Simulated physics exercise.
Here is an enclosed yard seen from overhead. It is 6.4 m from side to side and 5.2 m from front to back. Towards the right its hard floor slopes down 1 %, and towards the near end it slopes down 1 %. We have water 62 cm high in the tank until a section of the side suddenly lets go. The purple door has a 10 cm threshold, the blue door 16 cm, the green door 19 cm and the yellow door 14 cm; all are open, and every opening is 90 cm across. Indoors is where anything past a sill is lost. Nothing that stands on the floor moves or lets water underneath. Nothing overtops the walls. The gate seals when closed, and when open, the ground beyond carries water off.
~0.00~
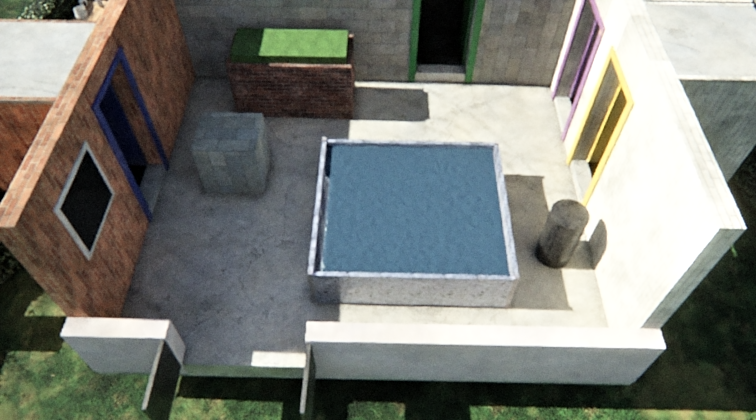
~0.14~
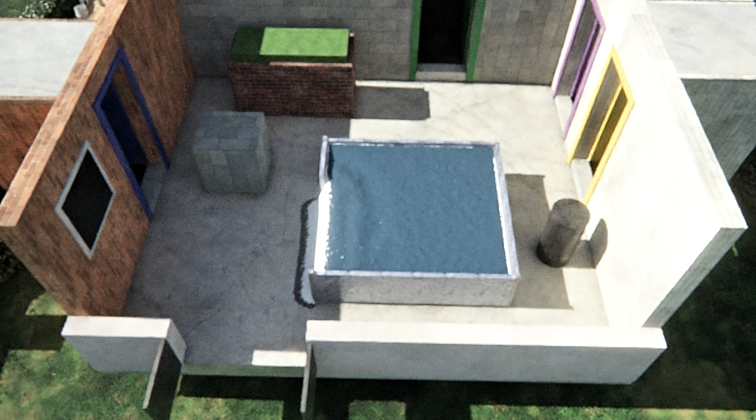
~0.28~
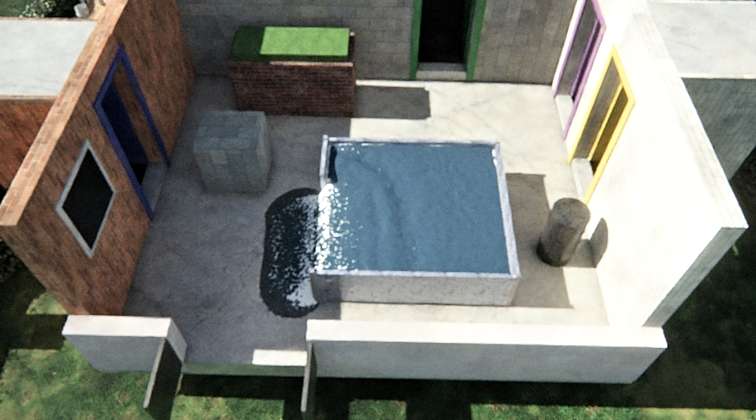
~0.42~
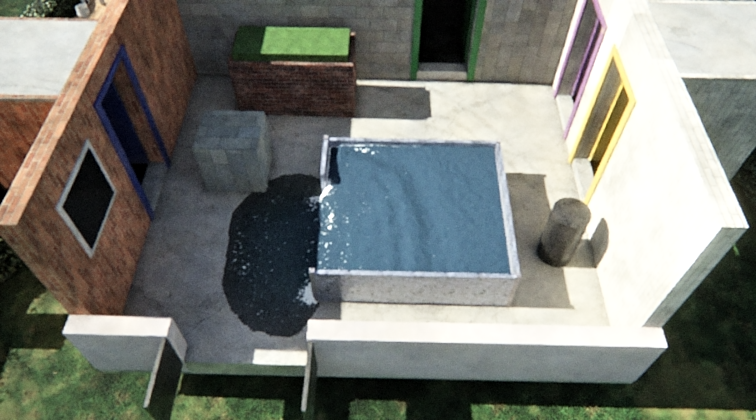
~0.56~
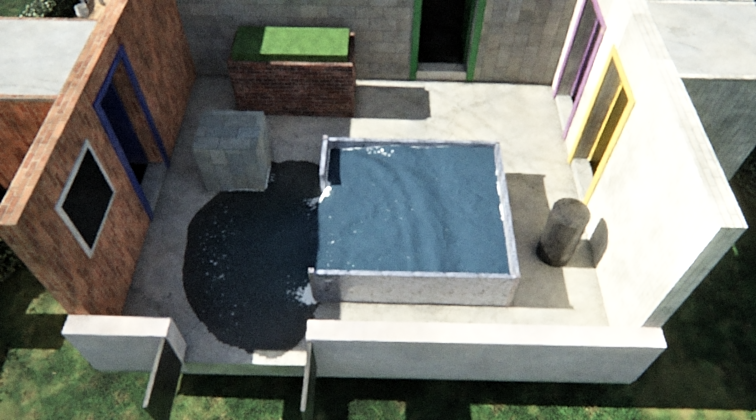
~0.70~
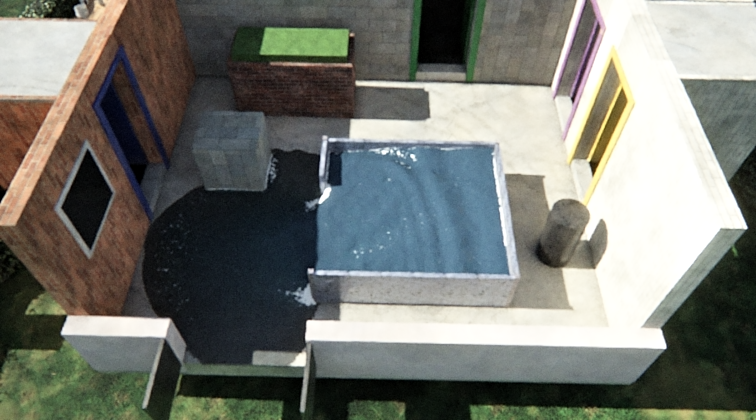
Water in a square tank ripples, then pours out through its open left side and spreads across the pale yard floor as a widening dark pool, reaching around the grey block and toward the blue-framed door and front wall.
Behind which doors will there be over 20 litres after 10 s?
At the purple door the total will be lower than the limit; at the blue door the total will be higher than the limit; at the green door the total will be lower than the limit; at the yellow door the total will be lower than the limit.
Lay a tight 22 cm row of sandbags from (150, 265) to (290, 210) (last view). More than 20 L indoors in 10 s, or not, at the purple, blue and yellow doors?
Moved that way: Purple holds, blue holds, yellow holds.
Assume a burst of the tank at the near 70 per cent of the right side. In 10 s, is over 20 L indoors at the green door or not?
So for green: No.
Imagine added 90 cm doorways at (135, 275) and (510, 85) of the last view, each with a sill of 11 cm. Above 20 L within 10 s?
Taking them in order, the first is too much and the second fine.
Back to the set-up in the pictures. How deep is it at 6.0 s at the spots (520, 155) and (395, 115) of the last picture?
Depths as listed: 0 cm, then 3 cm.
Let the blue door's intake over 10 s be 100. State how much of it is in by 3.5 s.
Share: ~ 85 %.
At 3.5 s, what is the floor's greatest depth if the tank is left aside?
Depth: Approx. 30 cm.
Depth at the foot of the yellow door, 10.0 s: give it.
The depth there is near 7.5 cm.
After 1.4 s water covers 30 % of the floor and is deepest (46 cm) near (113, 342); purple door not reached, blue door 25 cm at the sill, 9 L in, green door not reached, yellow door not reached.
After 2.2 s water covers 35 % of the floor and is deepest (46 cm) near (165, 259); purple door not reached, blue door 28 cm at the sill, 50 L in, green door not reached, yellow door not reached.
After 3.5 s water covers 40 % of the floor and is deepest (30 cm) near (113, 342); purple door not reached, blue door 24 cm at the sill, 110 L in, green door not reached, yellow door not reached.
After 6.0 s water covers 70 % of the floor and is deepest (20 cm) near (243, 94); purple door not reached, blue door 13 cm at the sill, 128 L in, green door 2 cm at the sill, 0 L in, yellow door not reached.
After 10.0 s water covers 90 % of the floor and is deepest (14 cm) near (549, 96); purple door 12 cm at the sill, 4 L in, blue door 8 cm at the sill, 128 L in, green door 3 cm at the sill, 0 L in, yellow door 7 cm at the sill, 0 L in.
